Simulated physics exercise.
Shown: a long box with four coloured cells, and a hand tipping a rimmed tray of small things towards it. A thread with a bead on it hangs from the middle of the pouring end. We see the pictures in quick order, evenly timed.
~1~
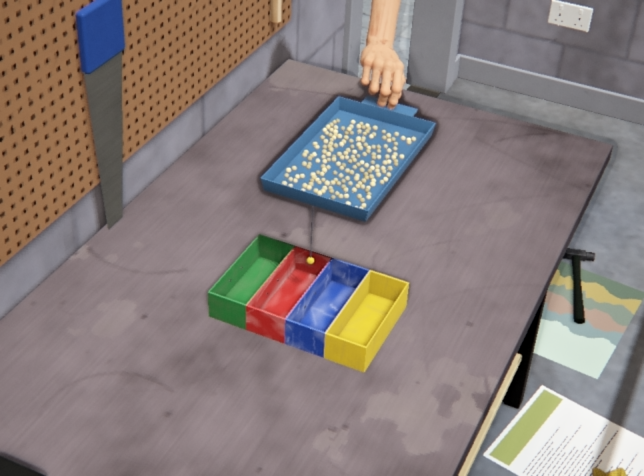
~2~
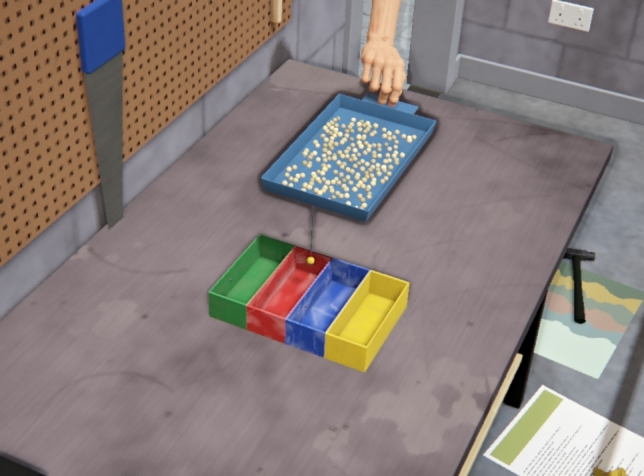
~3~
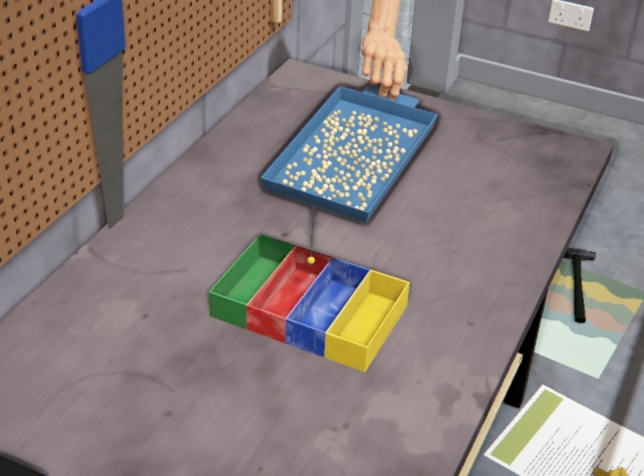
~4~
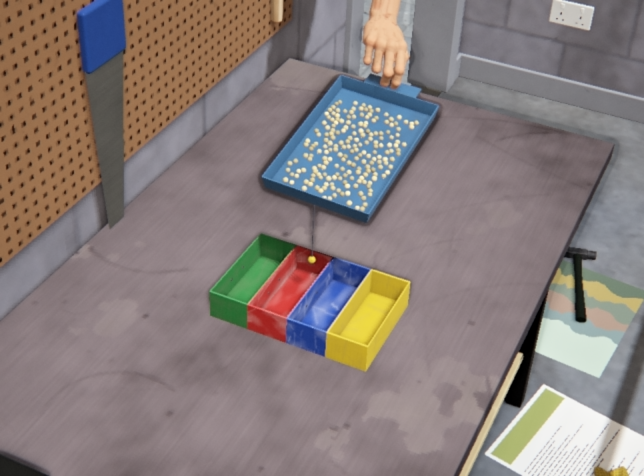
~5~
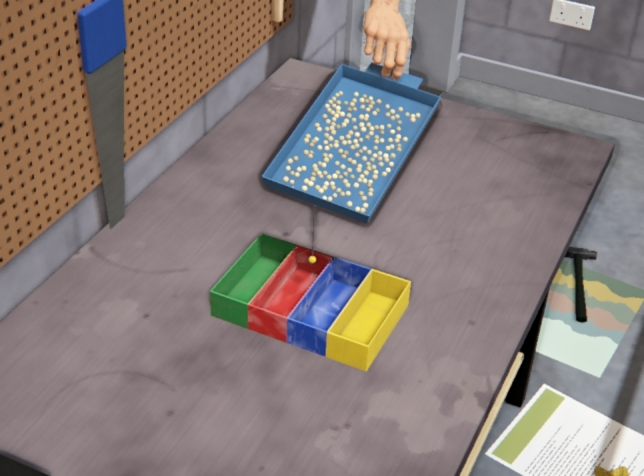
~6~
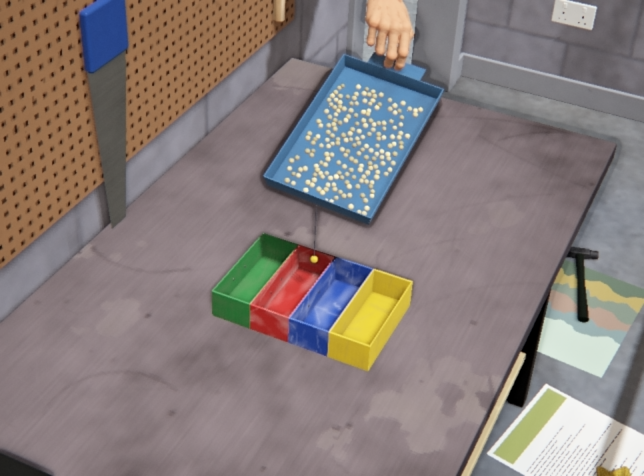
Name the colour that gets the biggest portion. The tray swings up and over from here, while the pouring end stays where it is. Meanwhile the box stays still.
Blue.
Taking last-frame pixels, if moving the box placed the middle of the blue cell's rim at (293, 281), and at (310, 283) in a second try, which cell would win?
So the first one goes to that yellow cell and the second to the yellow one.
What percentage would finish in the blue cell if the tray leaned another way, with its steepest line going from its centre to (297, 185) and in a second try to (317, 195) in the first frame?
I'd say roughly 0 percent with the first slope, 20 percent with the other.
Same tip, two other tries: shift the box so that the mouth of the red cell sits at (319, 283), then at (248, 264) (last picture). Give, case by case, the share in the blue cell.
In the first position around 70 percent, in the second around 0 percent.
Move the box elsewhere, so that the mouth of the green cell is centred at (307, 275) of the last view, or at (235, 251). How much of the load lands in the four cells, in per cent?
Well, you'd get about 100 per cent and then about 90 per cent.
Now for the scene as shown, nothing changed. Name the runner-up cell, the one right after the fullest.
It is the cell in yellow.
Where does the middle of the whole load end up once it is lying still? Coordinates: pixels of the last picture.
Resting centre, last picture - approx. (338, 322).
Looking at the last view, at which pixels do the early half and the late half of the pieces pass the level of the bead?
I'd say around (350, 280) at first, then around (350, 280).
Soon after the last picture, tray tipped steeply; nearly all on the tray; a stray few in the yellow cell; a small part falling or outside the box.
A little later, tray tipped right over; most on the tray; a small part in the blue cell; a small part in the yellow cell; a stray few in the red cell; a small part falling or outside the box.
Later still, tray tipped past a quarter turn; about half in the blue cell; about a third in the yellow cell; a small part in the red cell; a stray few in the green cell; a stray few falling or outside the box.
At rest, tray tipped past a quarter turn; about half in the blue cell; about a third in the yellow cell; a small part in the red cell; a stray few in the green cell; a stray few outside the box.
